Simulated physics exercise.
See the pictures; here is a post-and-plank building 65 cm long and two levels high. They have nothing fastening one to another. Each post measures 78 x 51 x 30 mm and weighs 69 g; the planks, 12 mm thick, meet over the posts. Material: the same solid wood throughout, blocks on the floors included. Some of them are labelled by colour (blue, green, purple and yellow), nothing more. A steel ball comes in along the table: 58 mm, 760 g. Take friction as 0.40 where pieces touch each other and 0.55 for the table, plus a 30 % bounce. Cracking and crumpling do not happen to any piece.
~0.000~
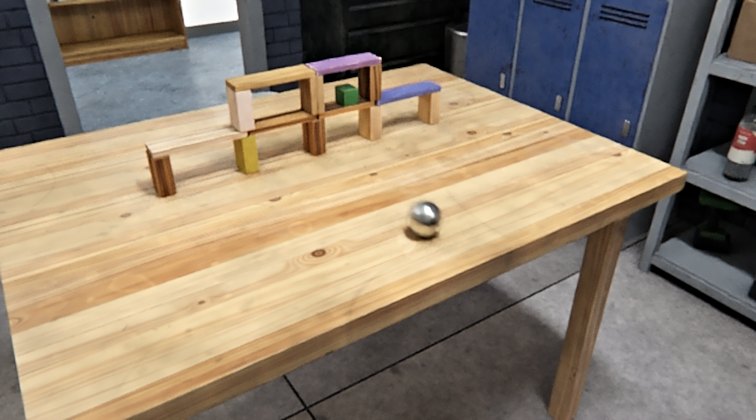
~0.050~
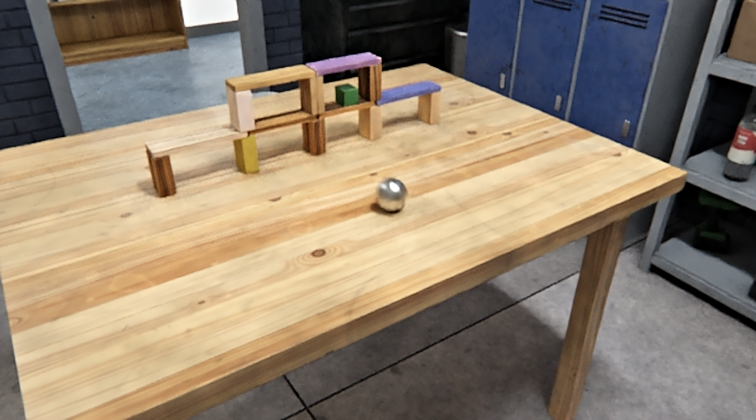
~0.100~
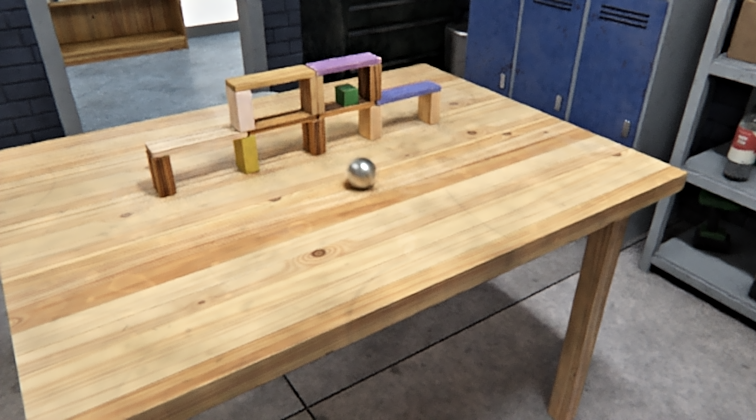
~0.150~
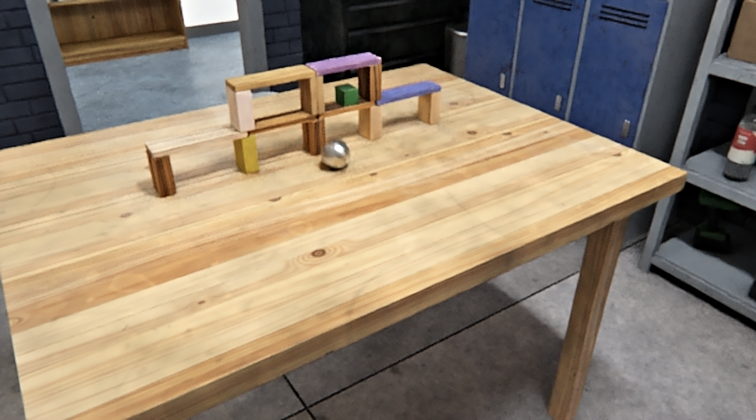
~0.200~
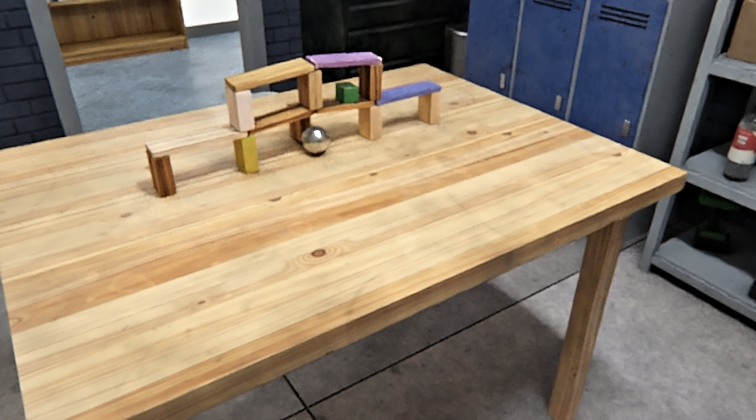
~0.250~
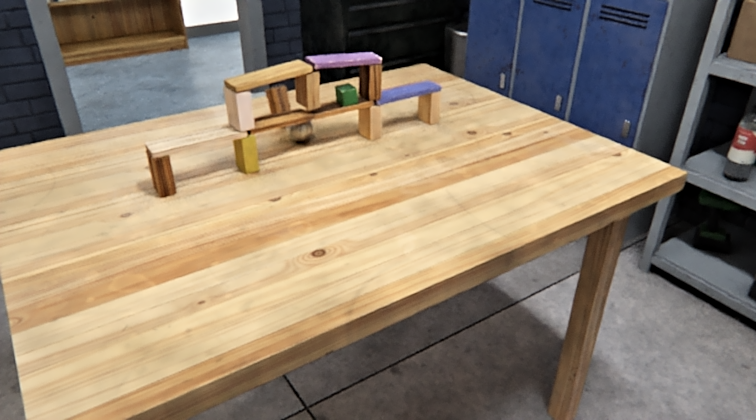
A steel ball rolled away across the wooden table toward a two-level block structure and knocked into a middle post, slipping in underneath as the posts and planks above shifted and leaned.
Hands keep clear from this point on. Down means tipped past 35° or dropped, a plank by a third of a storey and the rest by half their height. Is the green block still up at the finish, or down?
Down.
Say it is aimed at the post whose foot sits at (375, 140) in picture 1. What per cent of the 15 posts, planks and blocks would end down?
Then it would be 50 %.
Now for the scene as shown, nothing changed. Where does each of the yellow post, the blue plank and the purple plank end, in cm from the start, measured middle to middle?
I'd estimate yellow at 0 cm, blue at 0 cm and purple at 16 cm.
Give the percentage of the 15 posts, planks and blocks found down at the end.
I'd put it at roughly 60 per cent of them.
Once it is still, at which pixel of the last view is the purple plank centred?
In the last picture it sits at roughly (318, 137).
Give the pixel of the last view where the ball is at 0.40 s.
(258, 97), more or less.
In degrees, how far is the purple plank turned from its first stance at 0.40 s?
It's at some 50 degrees.
After 0.31 s, ball still moving; 4 of the 15 pieces down; green block leaning 30°, 22 mm lower; purple plank leaning 18°.
After 0.40 s, ball still moving; 7 of the 15 pieces down; green block leaning 50°, 41 mm lower; purple plank leaning 46°, 54 mm lower.
After 0.60 s, ball still moving; 8 of the 15 pieces down; green block leaning 40°, 8 cm lower; purple plank leaning 29°, 13 cm lower.
After 1.00 s, ball still moving; 9 of the 15 pieces down; green block leaning 38°, 8 cm lower; purple plank leaning 19°, 14 cm lower.
By the end (1.2 s), ball rolling away; 9 of the 15 pieces down; green block leaning 38°, 8 cm lower; purple plank leaning 19°, 14 cm lower; yellow post unmoved. As the last picture would show them, middles, green block near (310, 128), purple plank near (318, 137).
